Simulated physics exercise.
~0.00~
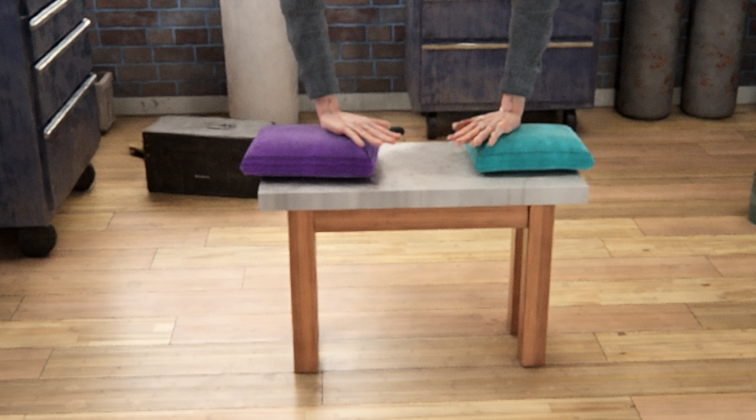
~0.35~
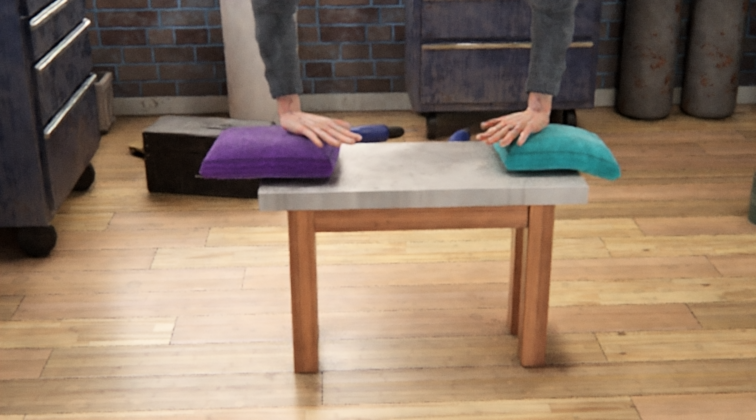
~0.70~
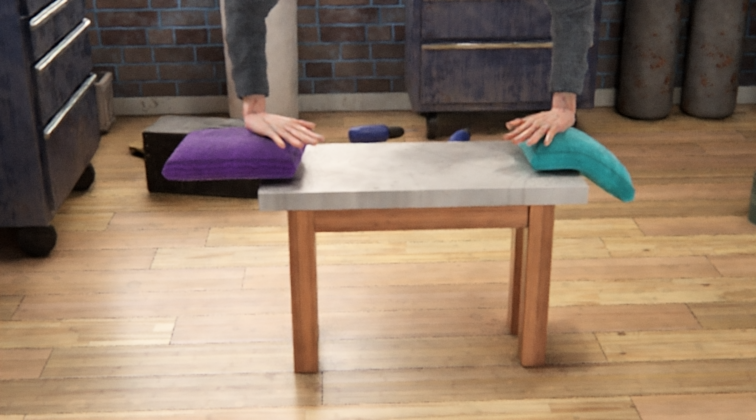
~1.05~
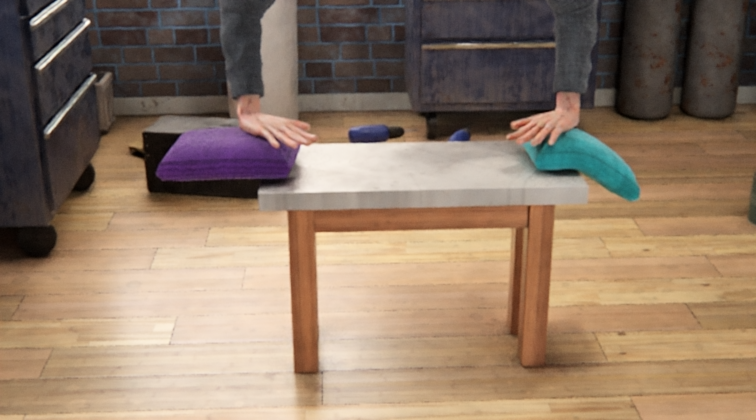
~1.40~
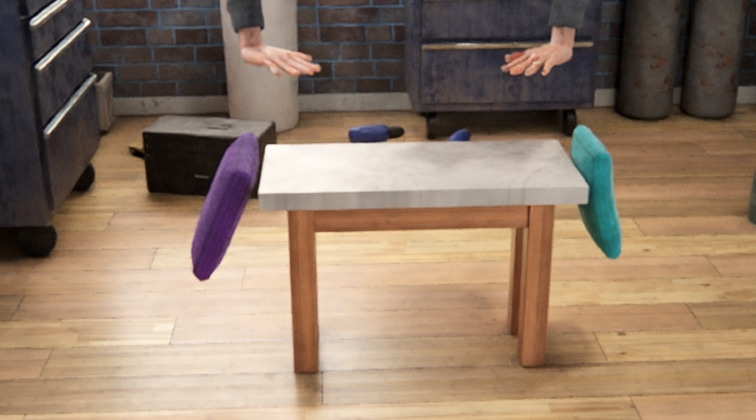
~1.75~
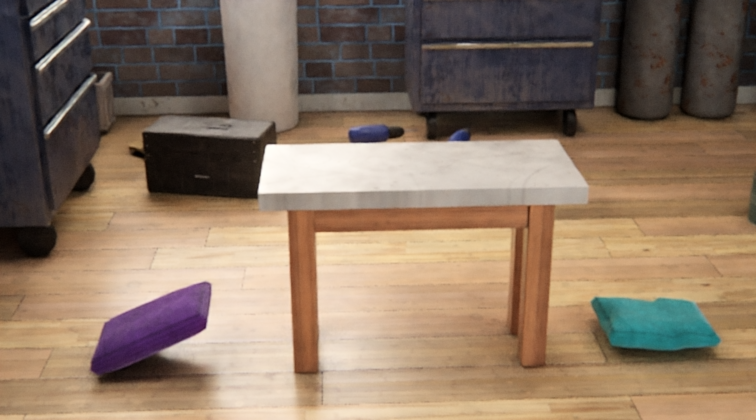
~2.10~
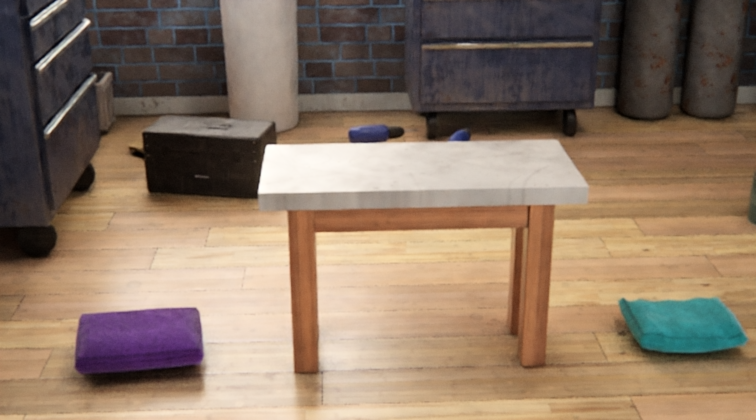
A purple cushion-like bag and a turquoise one sit at the left and right ends of a pale-topped wooden bench, each under a hand reaching in from above. The fixed, slightly raised view shows a workshop with a plank floor, brick wall, dark blue drawer cabinets and a black case behind. The hands push the bags outward until both overhang the ends, the turquoise one drooping. Then the hands lift away, and both bags tip off and drop beside the bench. The purple bag lands tilted and settles flat at left, while the turquoise one shifts slightly right and rests on the floor.
